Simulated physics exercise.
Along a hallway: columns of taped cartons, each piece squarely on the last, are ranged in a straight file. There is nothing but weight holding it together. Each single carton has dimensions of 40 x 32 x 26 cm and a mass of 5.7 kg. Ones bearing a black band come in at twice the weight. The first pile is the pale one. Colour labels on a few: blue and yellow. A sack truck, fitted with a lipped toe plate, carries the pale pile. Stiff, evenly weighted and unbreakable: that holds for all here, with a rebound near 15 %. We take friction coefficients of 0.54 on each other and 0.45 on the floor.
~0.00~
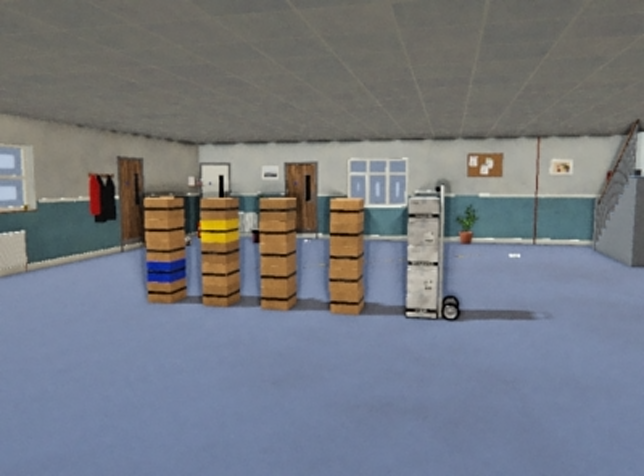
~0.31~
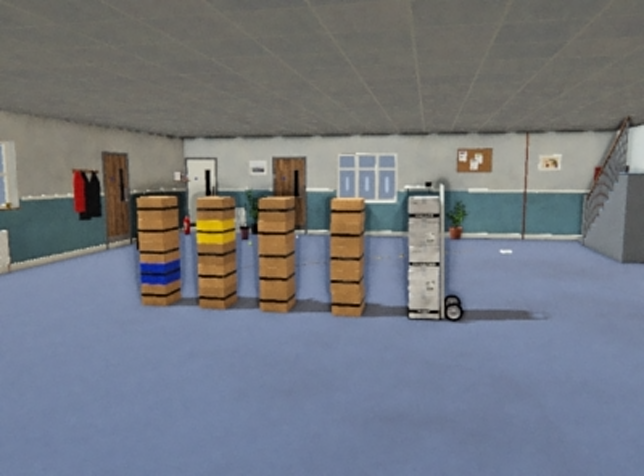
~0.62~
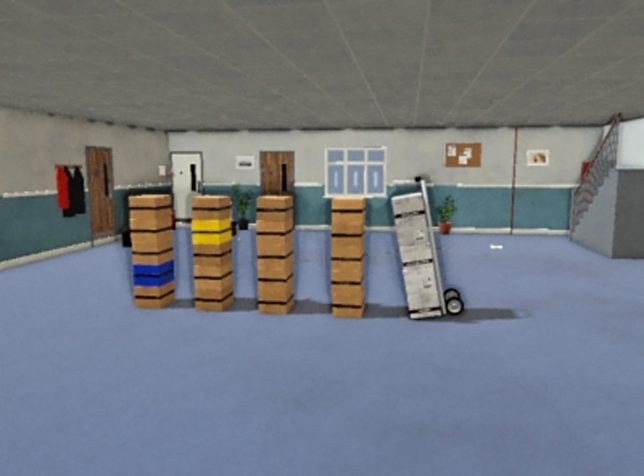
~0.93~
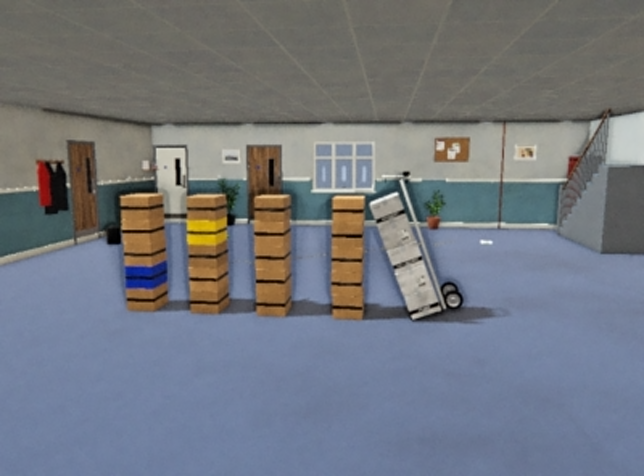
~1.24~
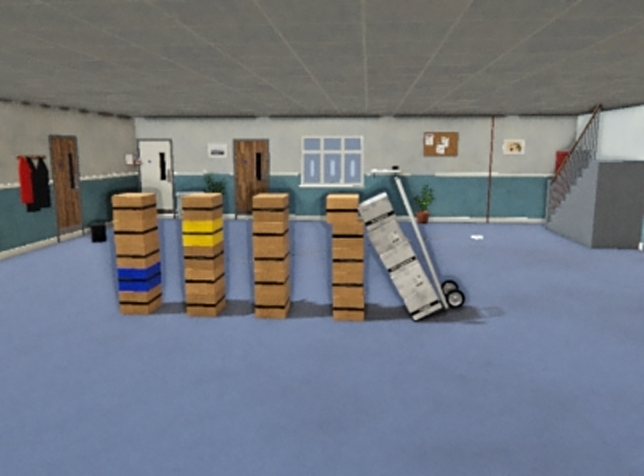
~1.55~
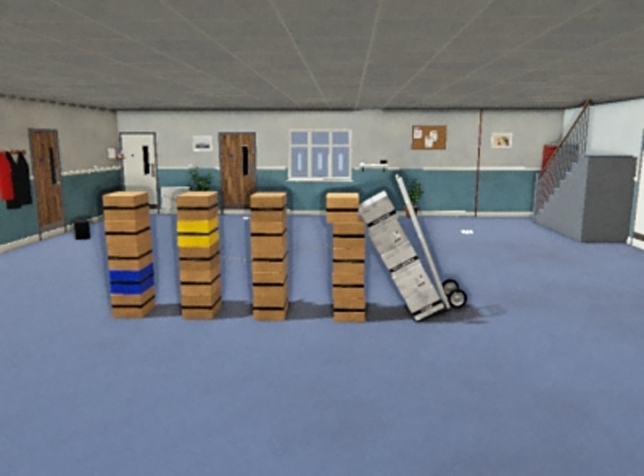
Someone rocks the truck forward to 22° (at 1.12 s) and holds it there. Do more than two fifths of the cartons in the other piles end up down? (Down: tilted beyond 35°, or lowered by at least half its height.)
The damaged share is beneath two fifths.
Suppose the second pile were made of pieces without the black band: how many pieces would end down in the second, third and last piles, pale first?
Pile by pile that makes second 5, third 5, last 5.
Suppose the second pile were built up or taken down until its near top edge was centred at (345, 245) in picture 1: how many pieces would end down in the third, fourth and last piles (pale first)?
Third 0, fourth 0, last 0.
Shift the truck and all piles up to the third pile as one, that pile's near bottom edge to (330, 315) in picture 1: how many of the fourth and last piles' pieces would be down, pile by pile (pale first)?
Counts down: Fourth 0; last 0.
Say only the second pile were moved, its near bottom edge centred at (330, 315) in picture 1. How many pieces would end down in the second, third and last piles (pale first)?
Then, pile by pile: Second 5, third 5, last 5.
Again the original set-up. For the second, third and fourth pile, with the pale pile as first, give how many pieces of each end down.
Counting each pile, the second has 0, the third 0 and the fourth 0.
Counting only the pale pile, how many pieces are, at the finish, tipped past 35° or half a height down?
Count: 0 pale pieces.
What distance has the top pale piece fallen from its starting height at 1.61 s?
10 cm.
After 1.61 s, 0 of the pale pile down; none of the 20 other cartons down, 1 disturbed.
In the end (2.2 s), 0 of the pale pile down; none of the 20 other cartons down, 1 disturbed; yellow carton unmoved; blue carton unmoved. That is 0 per cent. From the last view, middles, yellow carton near (199, 231), blue carton near (133, 278).
